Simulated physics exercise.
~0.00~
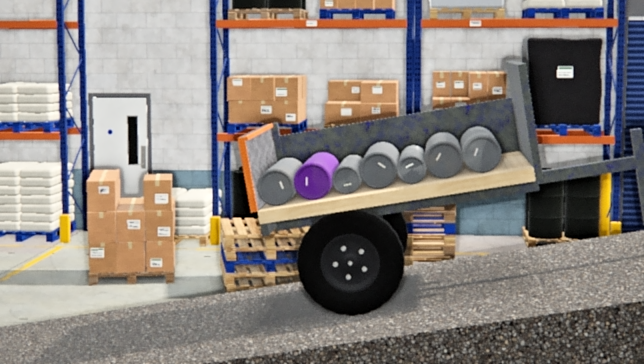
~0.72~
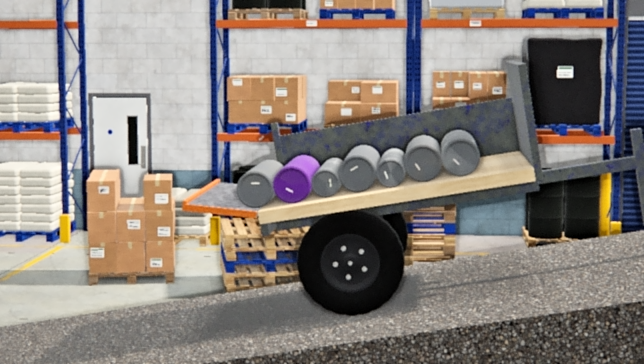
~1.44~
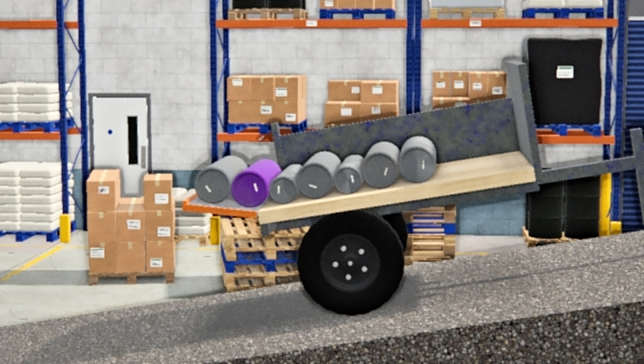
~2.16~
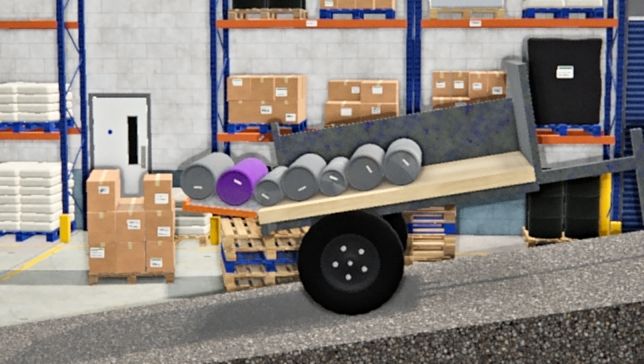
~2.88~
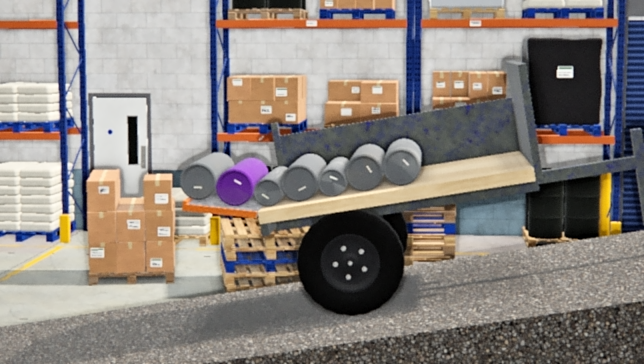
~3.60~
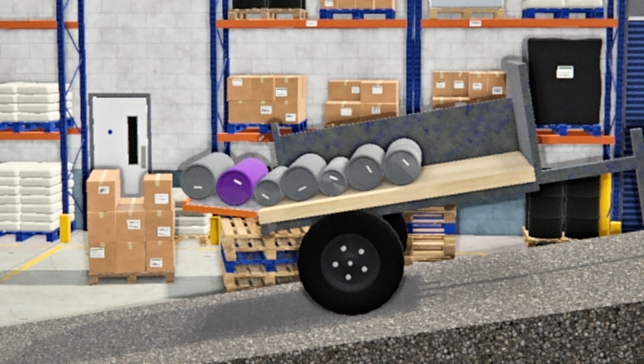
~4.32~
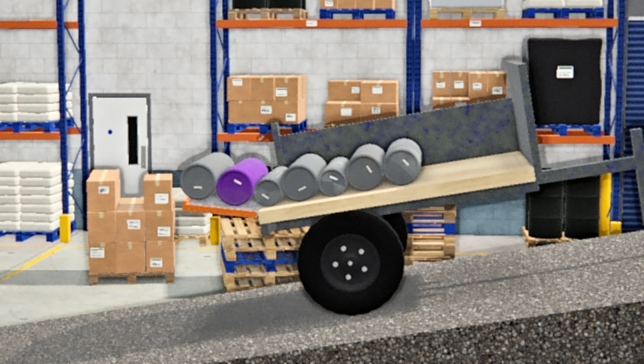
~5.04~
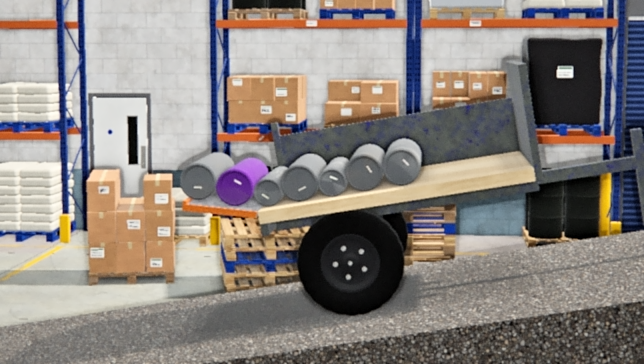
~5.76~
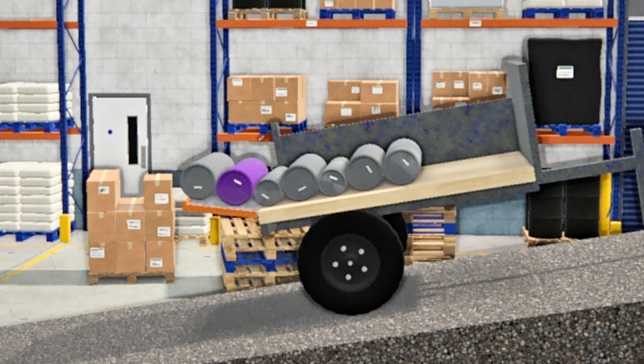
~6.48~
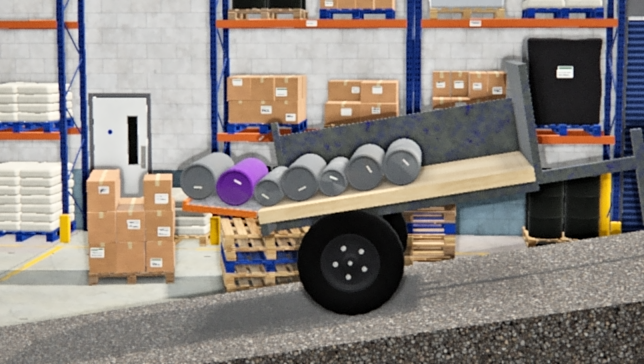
Tilted trailer dropping its tailgate as seven cylinders, one purple, roll left and stop with the purple one on the gate.
